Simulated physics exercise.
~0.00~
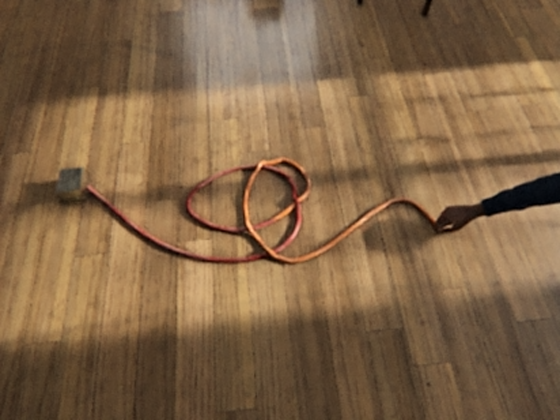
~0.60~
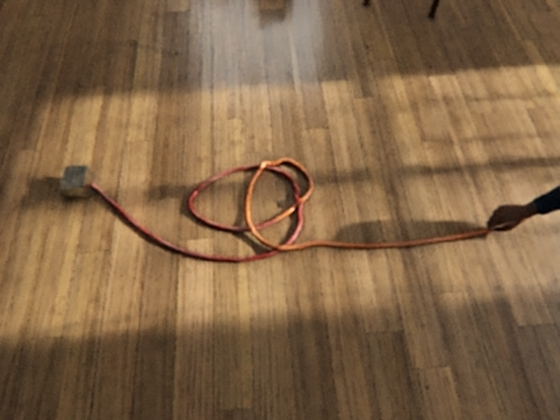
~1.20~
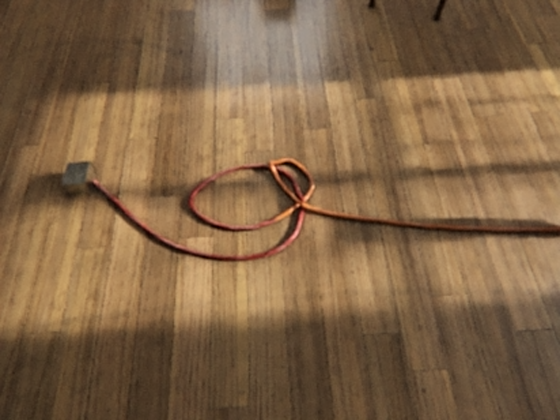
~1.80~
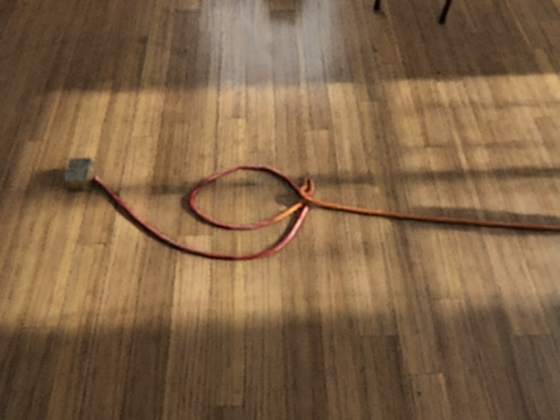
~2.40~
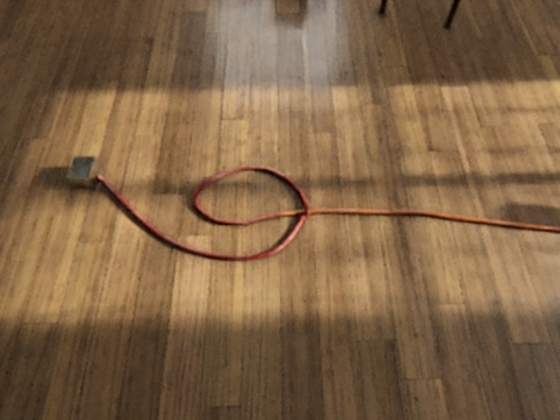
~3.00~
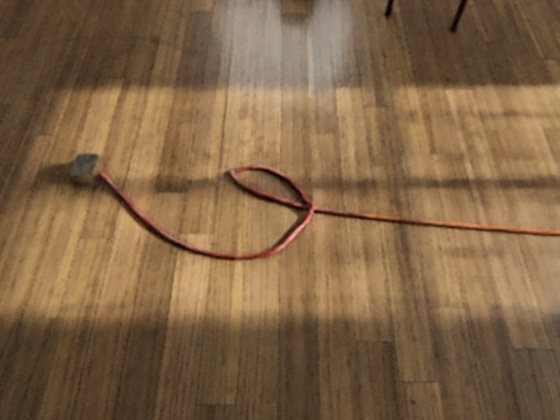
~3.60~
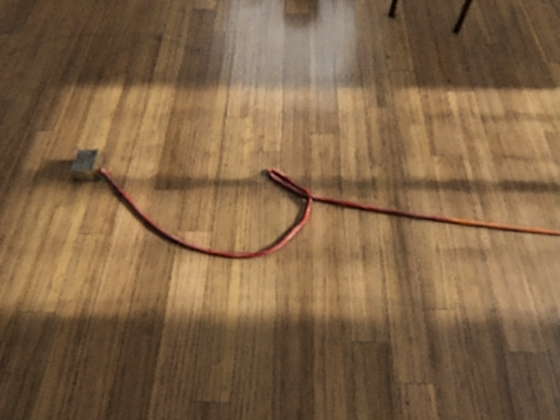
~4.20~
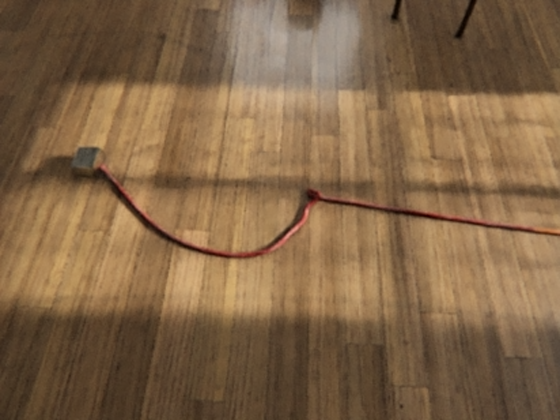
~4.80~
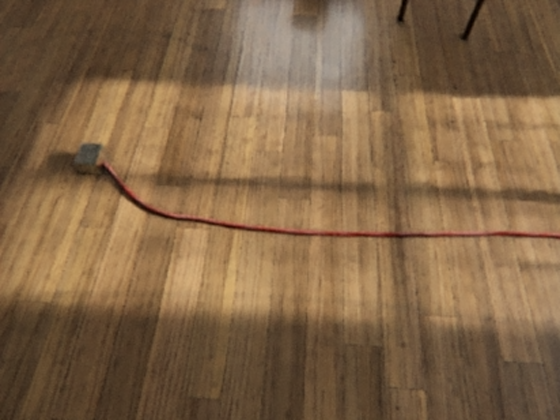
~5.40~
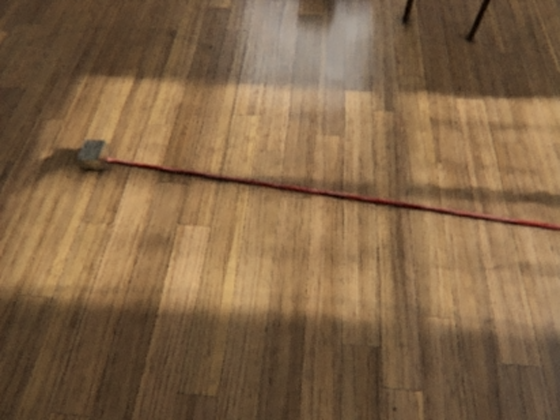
A person's hand pulled the free end of a looped red and orange rope off to the right across a wooden floor, and the loops shrank one after another and came undone, until the rope stretched straight from the small block at its left end.
